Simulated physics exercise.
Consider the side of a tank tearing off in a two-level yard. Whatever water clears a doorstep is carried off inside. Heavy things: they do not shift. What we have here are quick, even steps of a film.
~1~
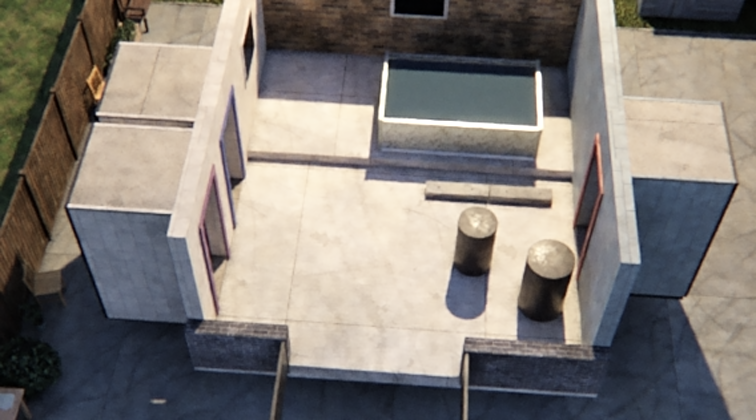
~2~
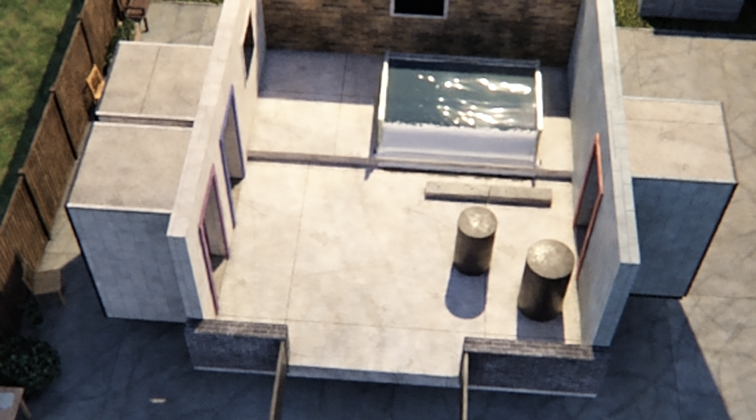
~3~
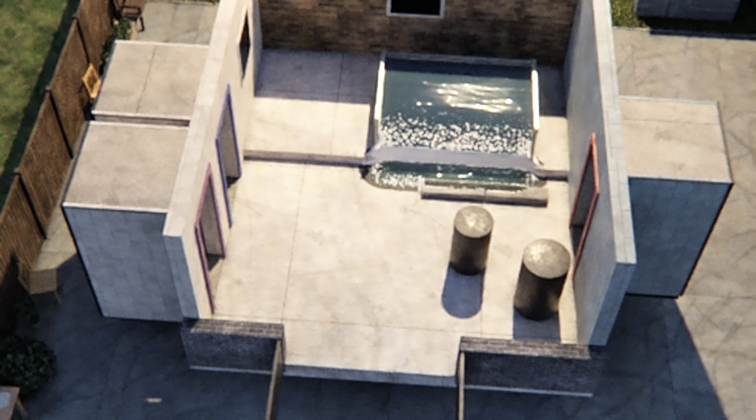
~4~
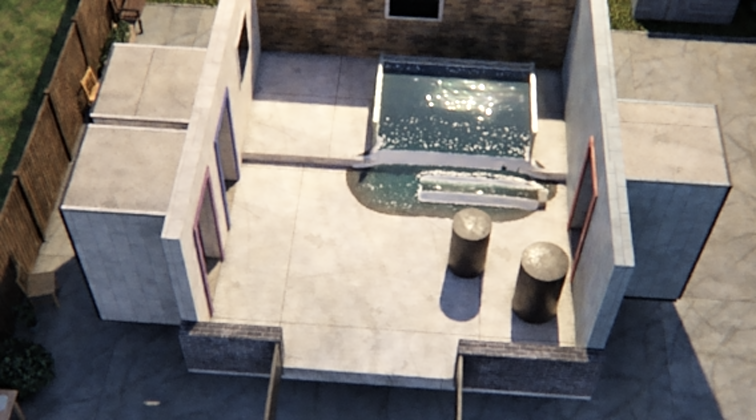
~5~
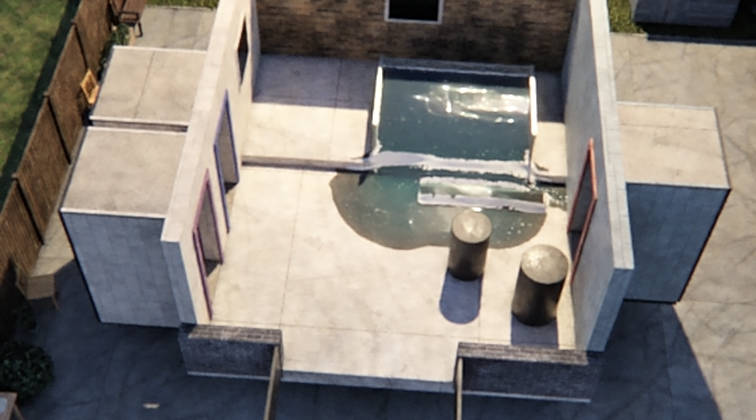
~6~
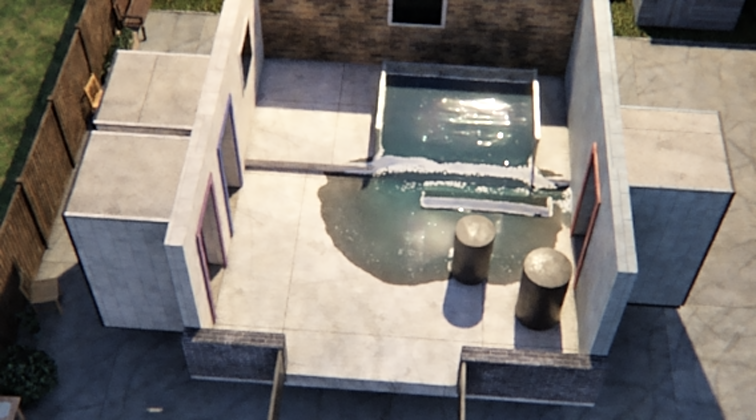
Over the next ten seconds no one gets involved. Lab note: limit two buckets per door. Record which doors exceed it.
Record: Red door over limit; purple door under limit; blue door over limit.
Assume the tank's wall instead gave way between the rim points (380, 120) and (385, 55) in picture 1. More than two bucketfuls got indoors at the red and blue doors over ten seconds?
Red door: Remains below; blue door: Exceeds it.
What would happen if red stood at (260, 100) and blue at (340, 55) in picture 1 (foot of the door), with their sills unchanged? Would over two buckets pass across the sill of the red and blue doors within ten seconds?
Looking at each, the red one doesn't reach that level; as for the blue one, it doesn't reach that level.
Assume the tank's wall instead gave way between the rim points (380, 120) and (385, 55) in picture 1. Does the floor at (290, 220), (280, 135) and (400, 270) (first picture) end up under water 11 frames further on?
Going through them, the first would be submerged, the next submerged and the last still bare.
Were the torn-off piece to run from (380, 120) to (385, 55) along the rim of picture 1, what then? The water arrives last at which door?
The red one is last.
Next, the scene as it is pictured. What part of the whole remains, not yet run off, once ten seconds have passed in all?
I'd say around 52 per cent.
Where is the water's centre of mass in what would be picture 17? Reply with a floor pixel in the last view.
Roughly (447, 222).
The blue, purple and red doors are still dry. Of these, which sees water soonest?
Answer: The red door.
A moment on, water covers 50 % of the floor; the red door wet at the sill, nothing in, the purple door not reached, the blue door not reached.
Next, water covers 65 % of the floor; the red door under two buckets in, the purple door wet at the sill, nothing in, the blue door not reached.
Then, water covers 70 % of the floor; the red door over two buckets in, the purple door under two buckets in, the blue door under two buckets in.
Later, water covers 65 % of the floor; the red door over two buckets in, the purple door under two buckets in, the blue door over two buckets in.
In the end, water covers 65 % of the floor; the red door over two buckets in, the purple door under two buckets in, the blue door far over two buckets in.
